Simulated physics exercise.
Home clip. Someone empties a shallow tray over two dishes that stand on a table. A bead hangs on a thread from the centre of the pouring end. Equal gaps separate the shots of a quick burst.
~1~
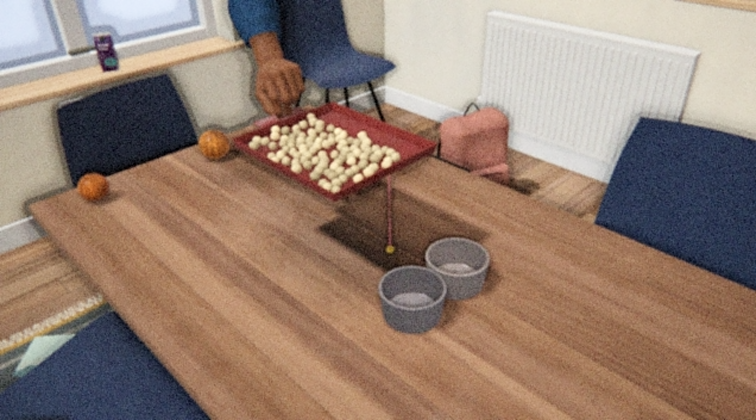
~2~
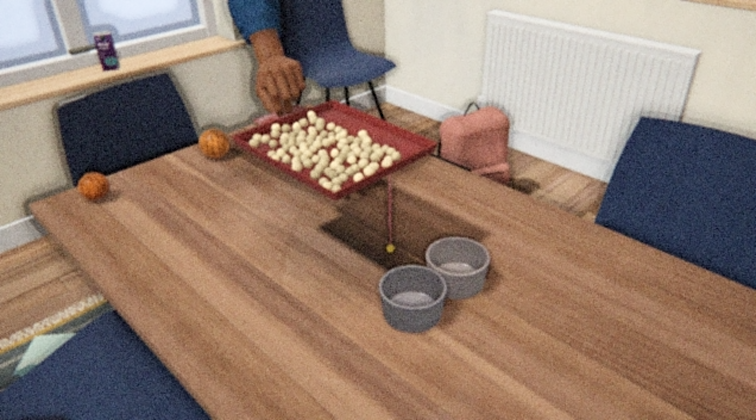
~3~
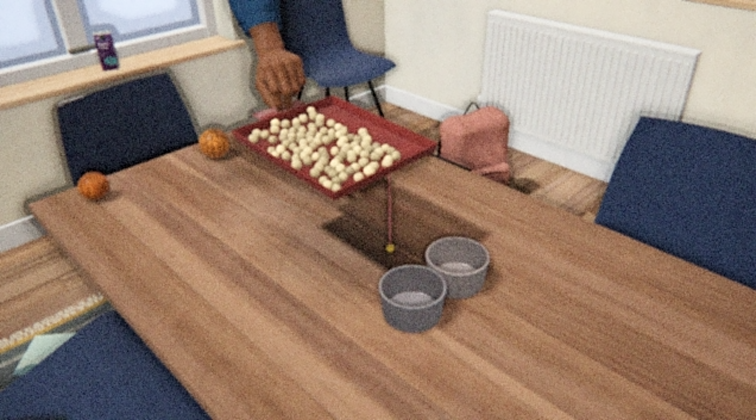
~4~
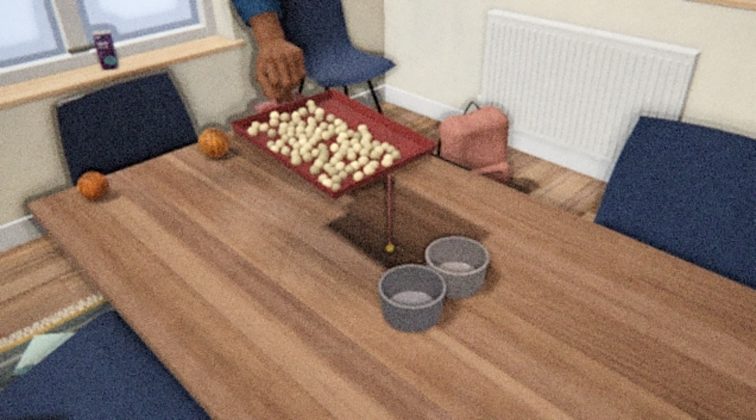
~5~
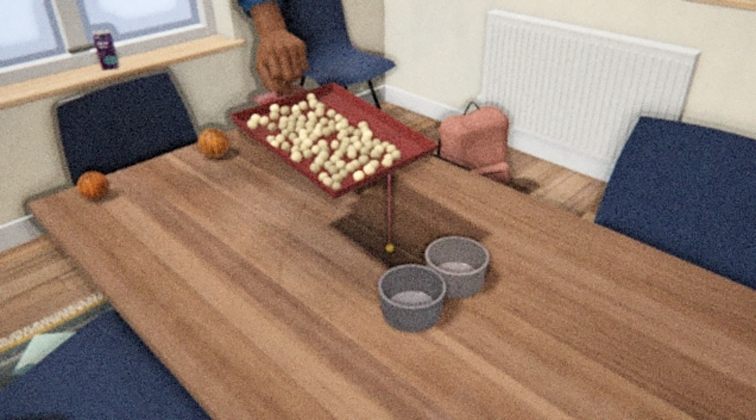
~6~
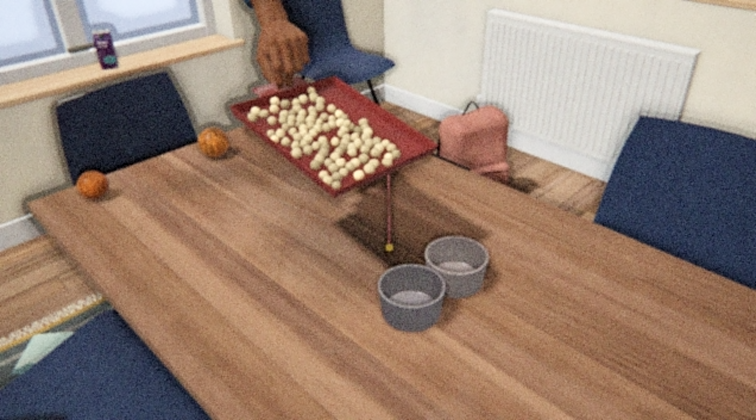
A hand slowly raises the back of a red tray of nuts above two grey dishes.
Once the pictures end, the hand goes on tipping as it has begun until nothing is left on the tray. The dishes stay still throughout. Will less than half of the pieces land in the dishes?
The dishes gather above half.
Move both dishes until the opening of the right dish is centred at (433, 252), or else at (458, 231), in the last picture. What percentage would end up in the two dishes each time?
Roughly 70 per cent, and 60 per cent.
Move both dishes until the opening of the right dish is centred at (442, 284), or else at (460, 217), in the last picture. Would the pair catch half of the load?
The first place gets a lesser share, the second a lesser share.
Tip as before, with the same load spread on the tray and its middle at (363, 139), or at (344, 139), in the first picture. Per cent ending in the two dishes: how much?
Shares in turn: 70 % and 80 %.
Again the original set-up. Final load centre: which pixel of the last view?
(421, 296).
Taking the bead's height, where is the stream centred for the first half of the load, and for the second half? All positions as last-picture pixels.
I'd place the first part at (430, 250) and the rest at (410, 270).
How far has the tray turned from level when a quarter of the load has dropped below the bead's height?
Roughly 105°.
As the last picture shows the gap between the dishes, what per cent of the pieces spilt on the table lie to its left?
Roughly 80 in a hundred.
Just after the last frame, tray tipped steeply; almost all on the tray; just a few in the air.
A moment on, tray tipped right over; almost all on the tray; just a few in the right dish.
Further on, tray tipped past a quarter turn; roughly half in the left dish; roughly a quarter in the right dish; roughly a third outside both.
When it is over, tray tipped past a quarter turn; roughly half in the left dish; roughly a quarter in the right dish; roughly a third outside both.
